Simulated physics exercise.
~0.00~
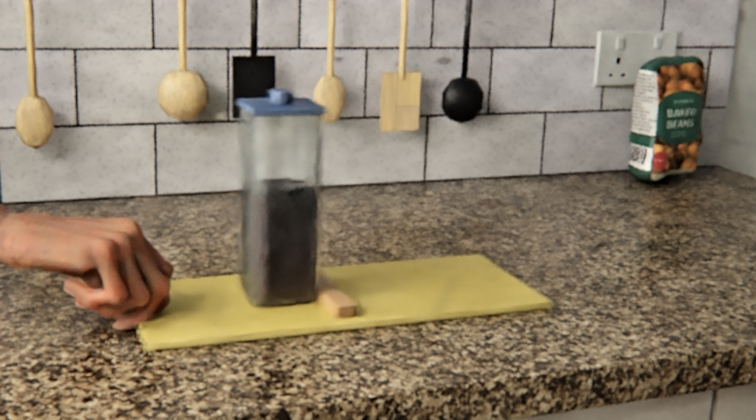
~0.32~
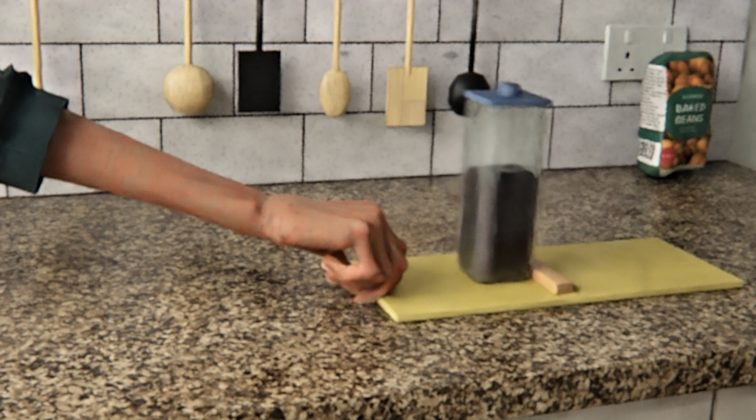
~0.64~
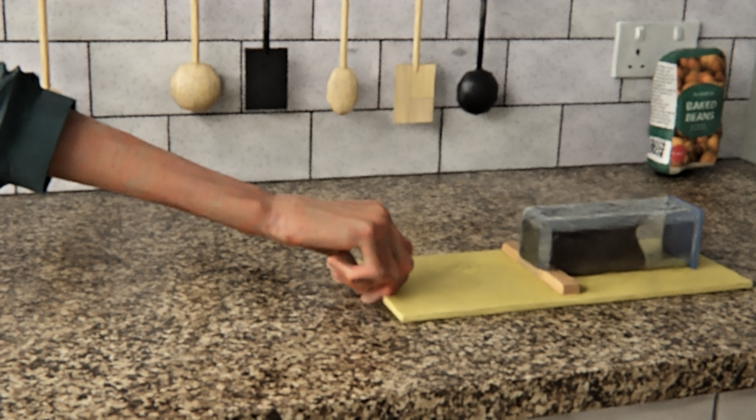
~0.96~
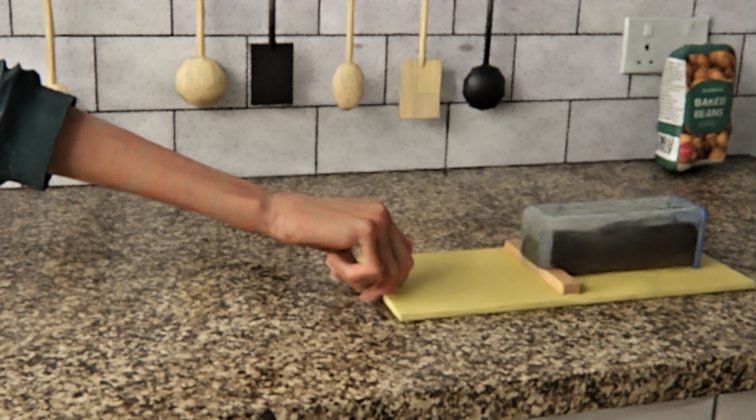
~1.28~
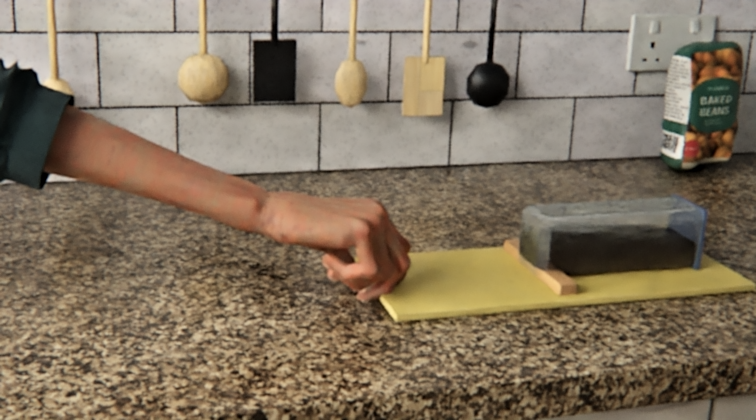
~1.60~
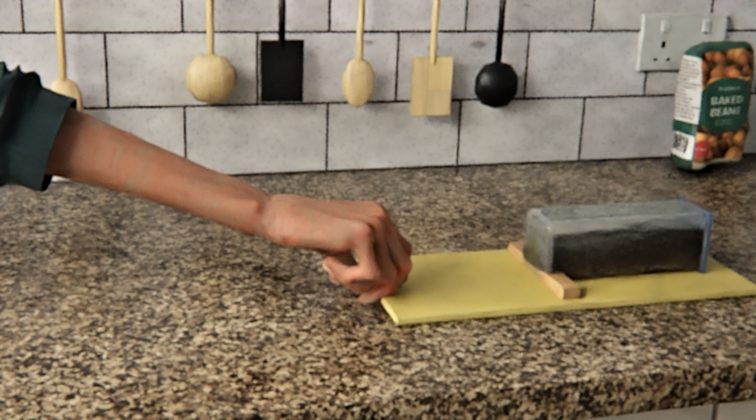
A hand slides a yellow board right, and the capped container topples over a strip onto its side.
